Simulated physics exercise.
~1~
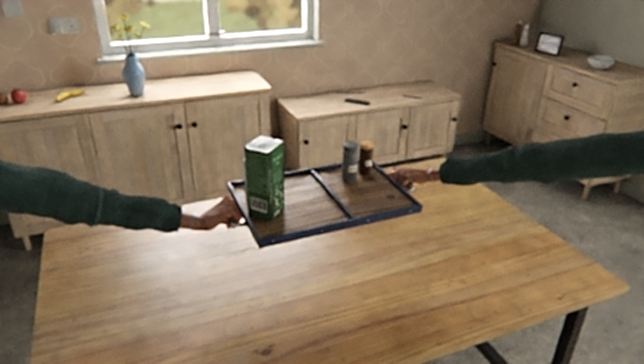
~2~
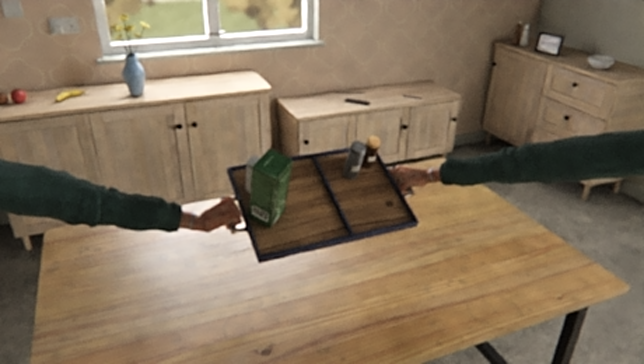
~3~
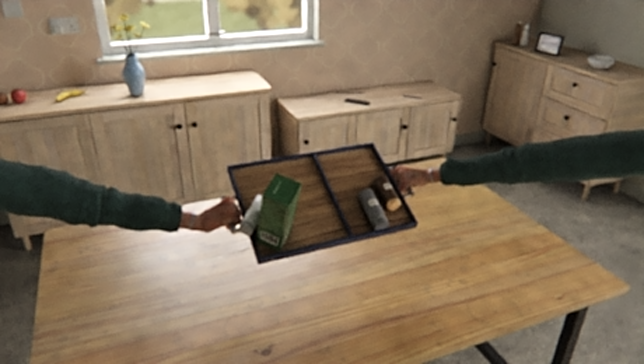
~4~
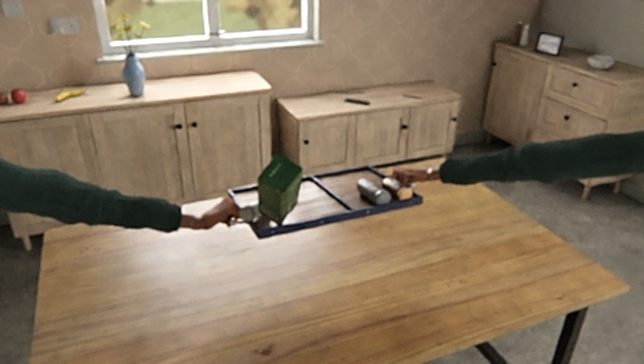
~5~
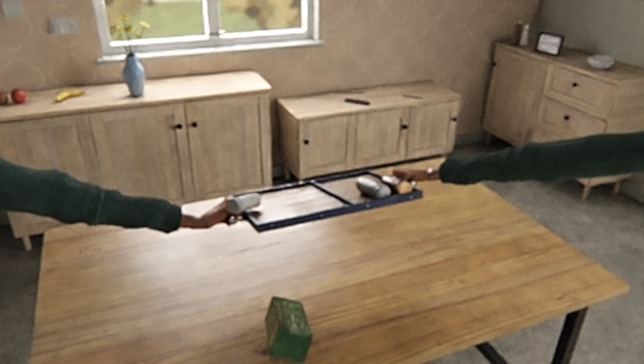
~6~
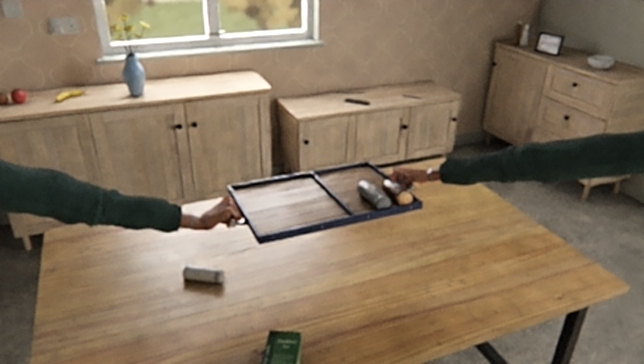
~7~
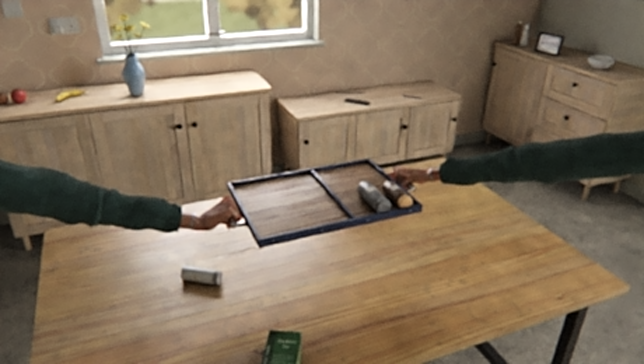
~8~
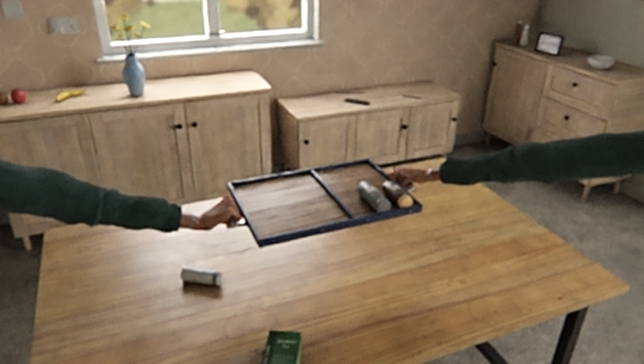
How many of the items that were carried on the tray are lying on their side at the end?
Four items are lying on their side at the end. The green carton and the pale shaker are on the table, and the grey and brown shakers are on the tray.
